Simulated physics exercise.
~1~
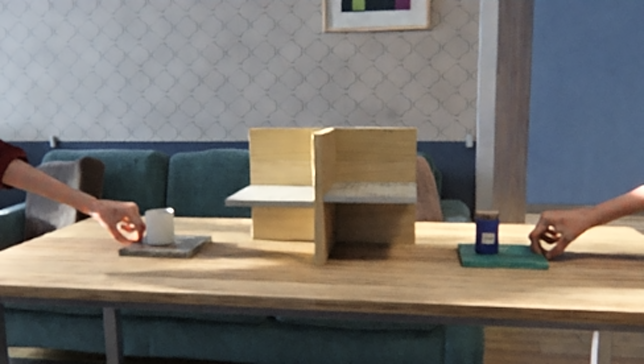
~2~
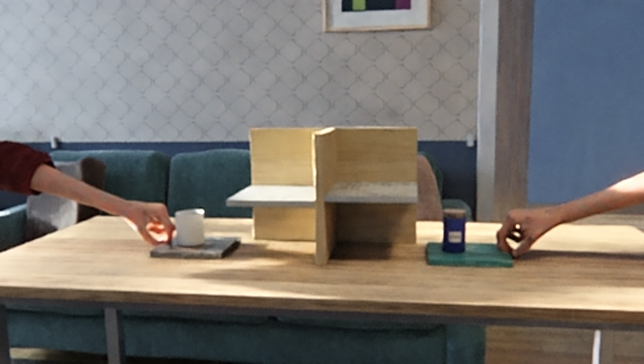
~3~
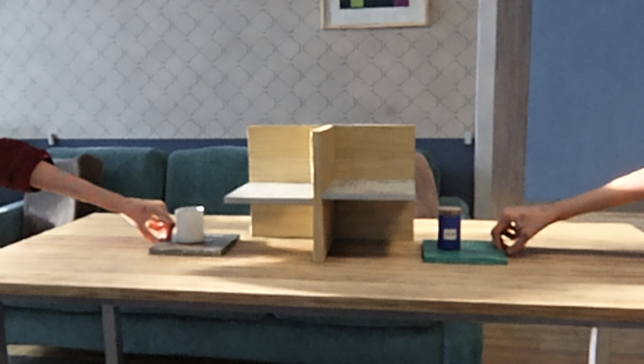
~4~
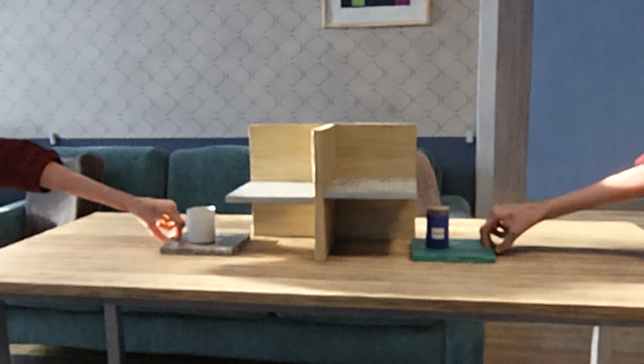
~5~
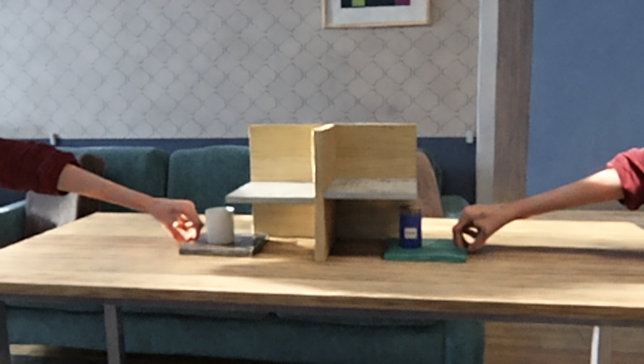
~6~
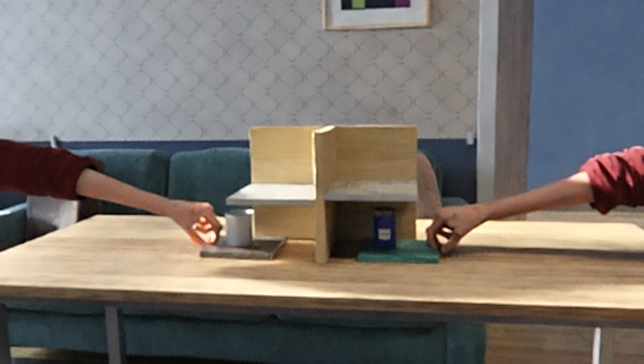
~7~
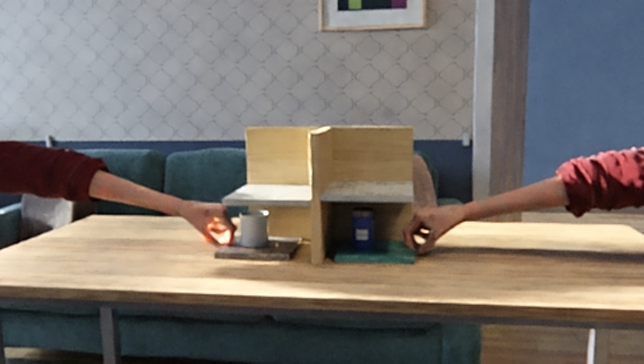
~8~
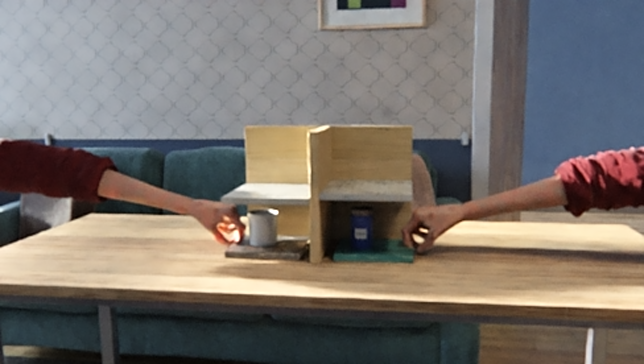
On a wooden table, two hands slid a white mug on a grey base and a blue container on a turquoise one inward from opposite sides toward a wooden shelf, until both stood upright beneath it, having cleared its low ledges.
